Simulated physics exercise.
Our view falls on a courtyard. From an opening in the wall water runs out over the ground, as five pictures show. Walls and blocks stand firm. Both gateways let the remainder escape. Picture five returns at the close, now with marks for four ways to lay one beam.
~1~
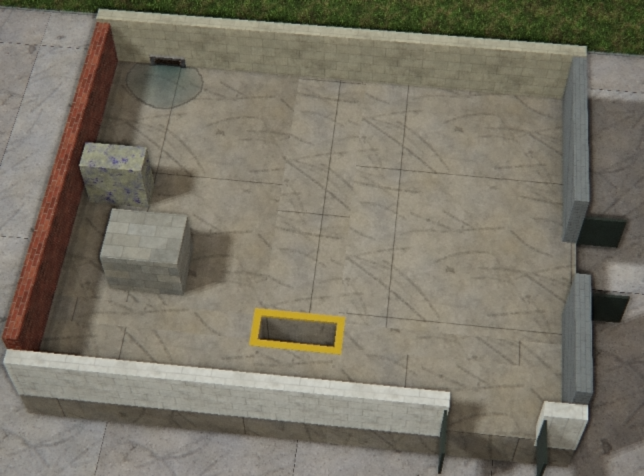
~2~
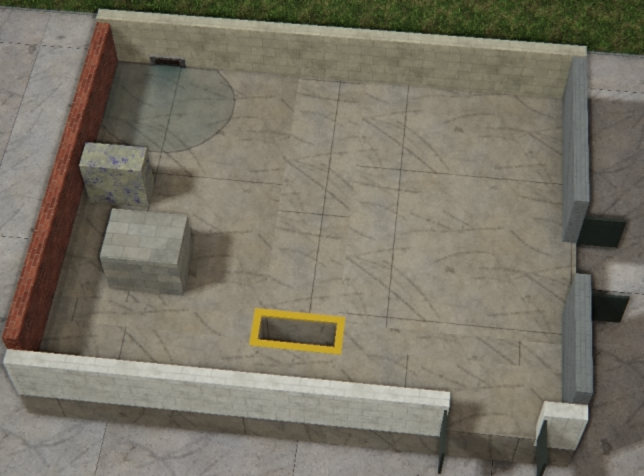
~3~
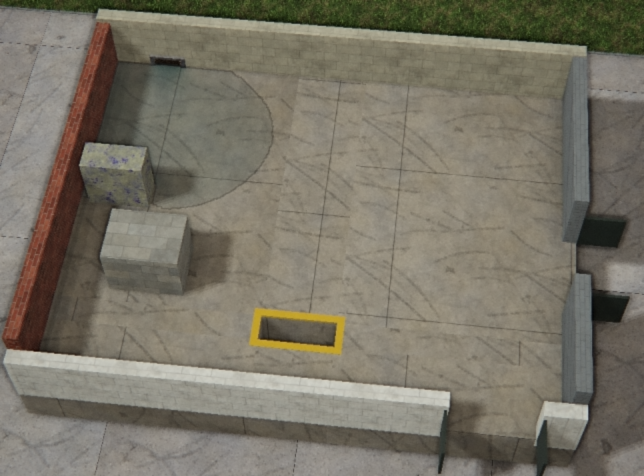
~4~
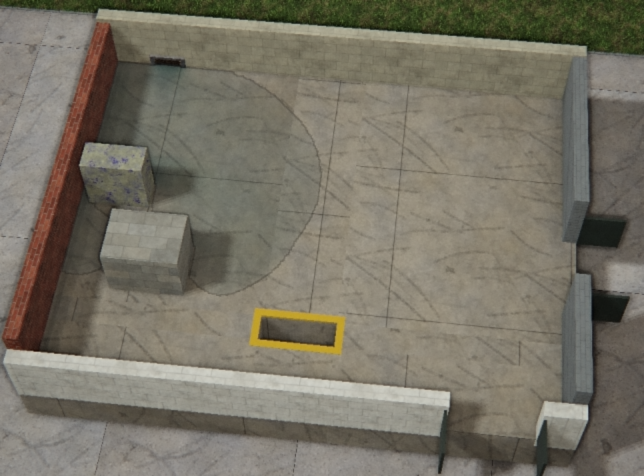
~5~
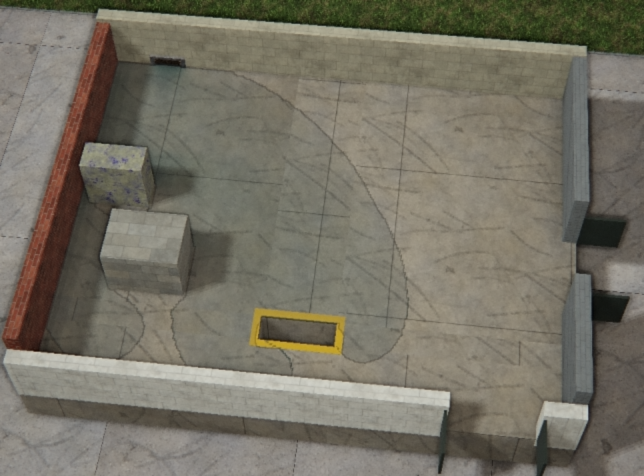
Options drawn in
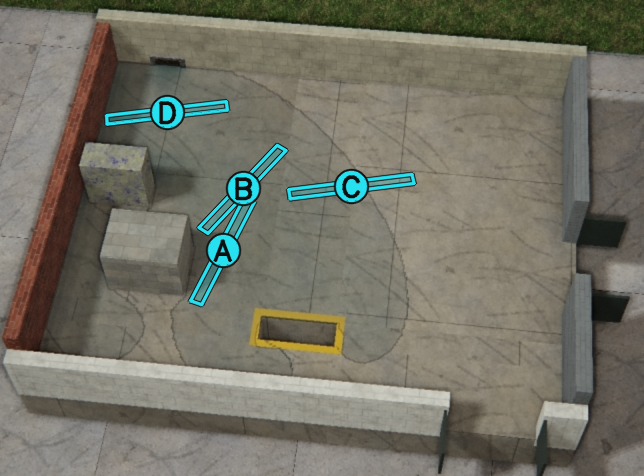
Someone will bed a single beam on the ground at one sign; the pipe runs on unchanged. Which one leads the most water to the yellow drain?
I would pick place C.
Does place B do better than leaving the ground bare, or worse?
Place B is worse.
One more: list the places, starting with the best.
The order is C, B, A, D.
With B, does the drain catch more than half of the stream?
No, it does not.
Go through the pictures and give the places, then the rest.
Outfall at (168, 61); yellow drain at (298, 331); open gate at (491, 421); open gate at (562, 277); front seen at (144, 99), 2 % of the ground wet; yellow drain still dry, in the first picture.
Front seen at (194, 143), 7 % of the ground wet; yellow drain still dry, in the second picture.
Front seen at (83, 191), 15 % of the ground wet; yellow drain still dry, in the third picture.
Front seen at (228, 286), 26 % of the ground wet; yellow drain still dry, in the fourth picture.
Front seen at (387, 344), 44 % of the ground wet; yellow drain taking water, in the fifth picture.
On the marked copy, A from (196, 302) to (249, 200); B from (203, 230) to (281, 148); C from (289, 194) to (413, 178); D from (106, 119) to (226, 105).
If A is chosen, about 20 % of the stream goes into the yellow drain, about 79 % out by the gates.
If B is chosen, about 29 % of the stream goes into the yellow drain, about 70 % out by the gates.
If C is chosen, about 43 % of the stream goes into the yellow drain, about 57 % out by the gates.
If D is chosen, about 13 % of the stream goes into the yellow drain, about 85 % out by the gates.
